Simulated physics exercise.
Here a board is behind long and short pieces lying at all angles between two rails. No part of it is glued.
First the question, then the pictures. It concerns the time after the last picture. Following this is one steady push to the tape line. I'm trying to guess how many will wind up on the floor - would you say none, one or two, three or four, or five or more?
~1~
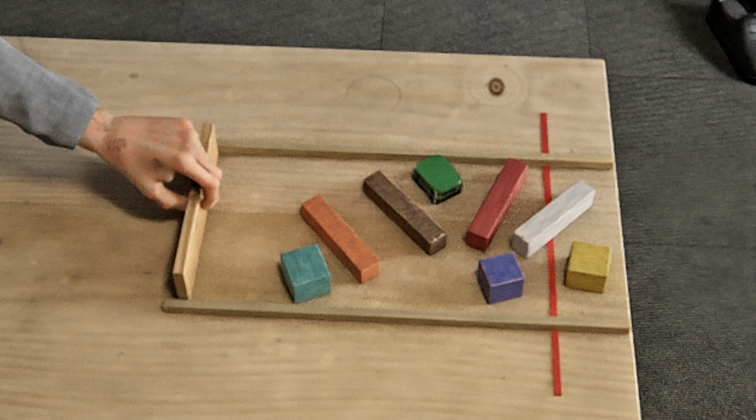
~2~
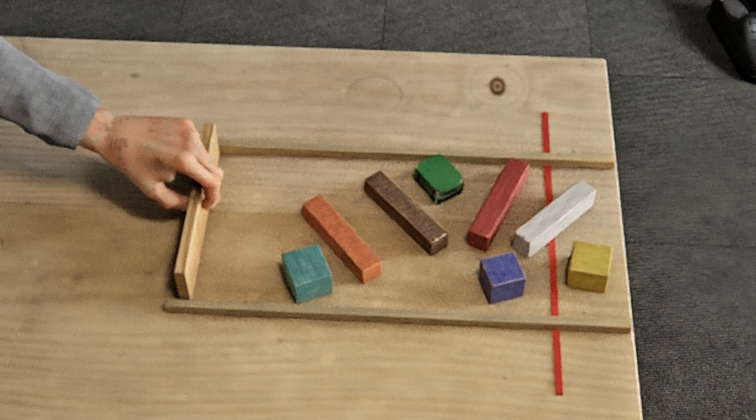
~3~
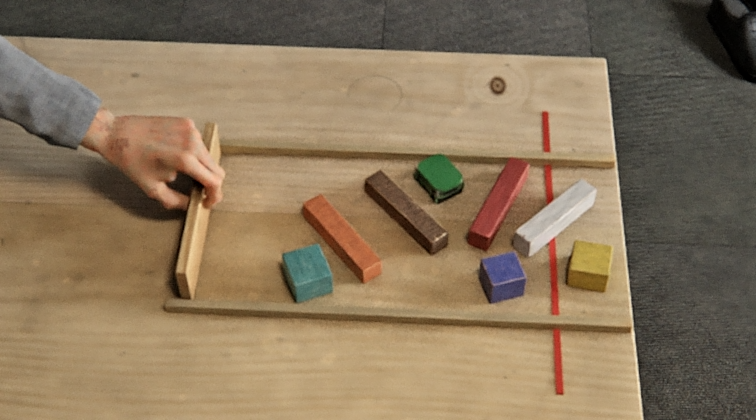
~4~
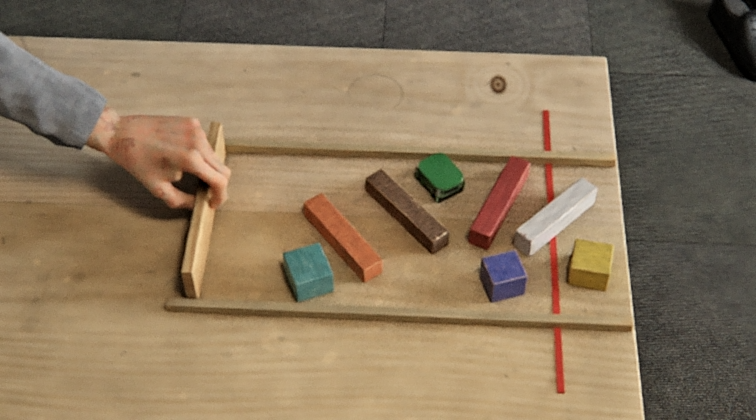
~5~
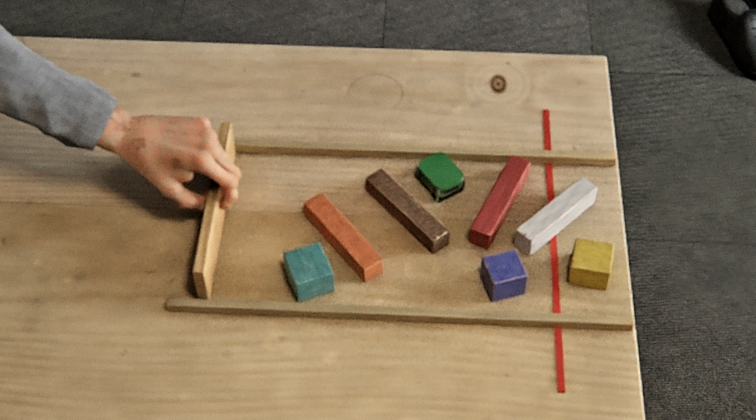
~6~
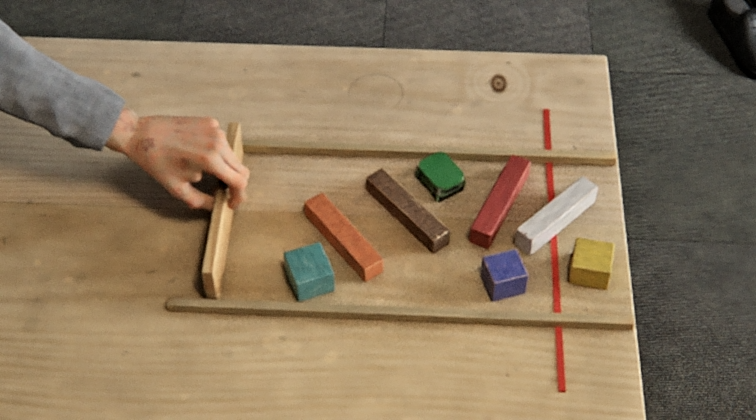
The ones that fall? Three or four of them, I think.
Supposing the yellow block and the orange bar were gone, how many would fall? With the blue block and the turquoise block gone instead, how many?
Tally per try: 0 / 3.
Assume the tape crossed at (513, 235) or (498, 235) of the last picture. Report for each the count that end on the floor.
In order, 1 and 0.
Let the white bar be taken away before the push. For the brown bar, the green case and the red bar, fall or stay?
Note: Brown bar is on by the end; green case is on by the end; red bar is off by the end.
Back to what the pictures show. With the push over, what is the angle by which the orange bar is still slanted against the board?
It measures close to 25 degrees.
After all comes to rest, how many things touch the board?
That comes to 3.
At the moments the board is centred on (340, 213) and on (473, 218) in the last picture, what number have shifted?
The counts are 2 and 8.
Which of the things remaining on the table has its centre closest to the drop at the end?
The green case finishes closest.
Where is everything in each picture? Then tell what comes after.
Yellow block (588, 267); white bar (553, 219); blue block (501, 278); board (197, 209); tape (550, 240), in the first frame.
White bar (555, 218); green case (439, 179), in the second frame.
Blue block (502, 278); orange bar (342, 238), in the third frame.
Yellow block (591, 265); red bar (500, 202), in the fourth frame.
White bar (556, 216); board (216, 209), in the fifth frame.
Yellow block (591, 263); white bar (556, 215); blue block (504, 275); board (224, 209); tape (554, 237), in the sixth frame.
Soon after, none off yet; yellow block at rest near (591, 263); white bar at rest near (556, 215); blue block at rest near (504, 275).
After that, none off yet; yellow block at rest near (591, 263); white bar moving near (565, 218); blue block displaced about its own width near (535, 274).
In the end, the number that fall off is three or four; gone, red bar, blue block, white bar and yellow block.
